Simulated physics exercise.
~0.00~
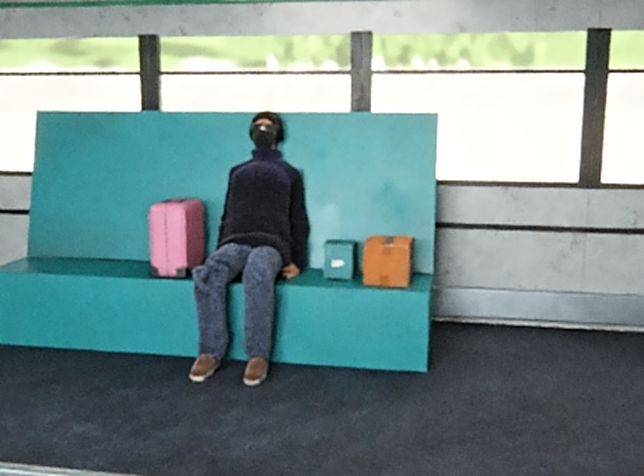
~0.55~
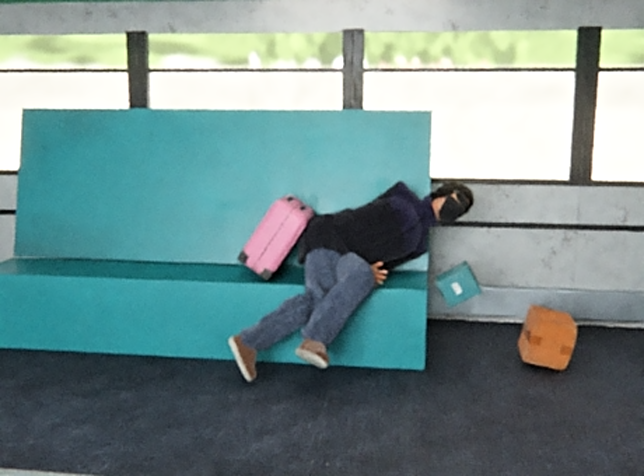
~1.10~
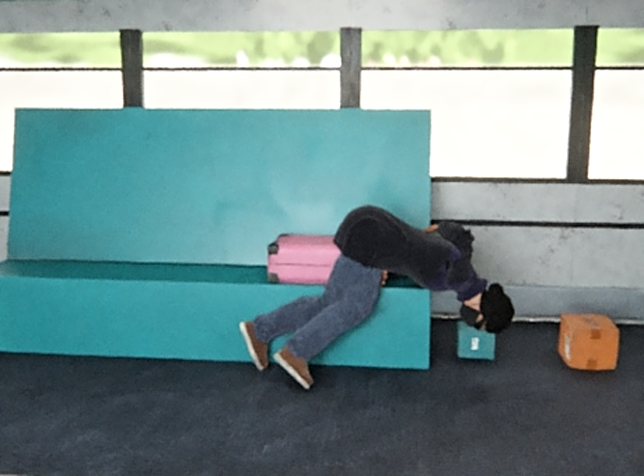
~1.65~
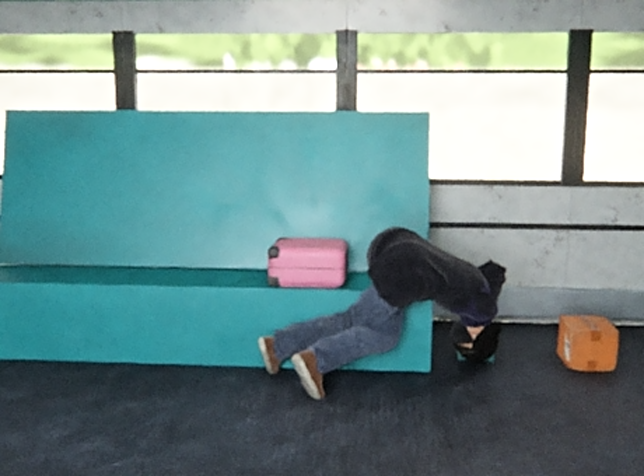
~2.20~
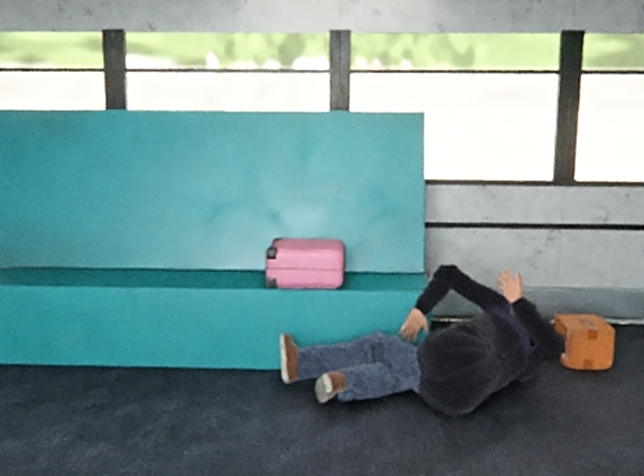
In this clip, a masked passenger slumped on a teal bench topples right as a small teal box and an orange case tumble to the floor and a pink suitcase tips onto its side, staying on the seat; the passenger folds headfirst over the bench end and finishes on the floor.
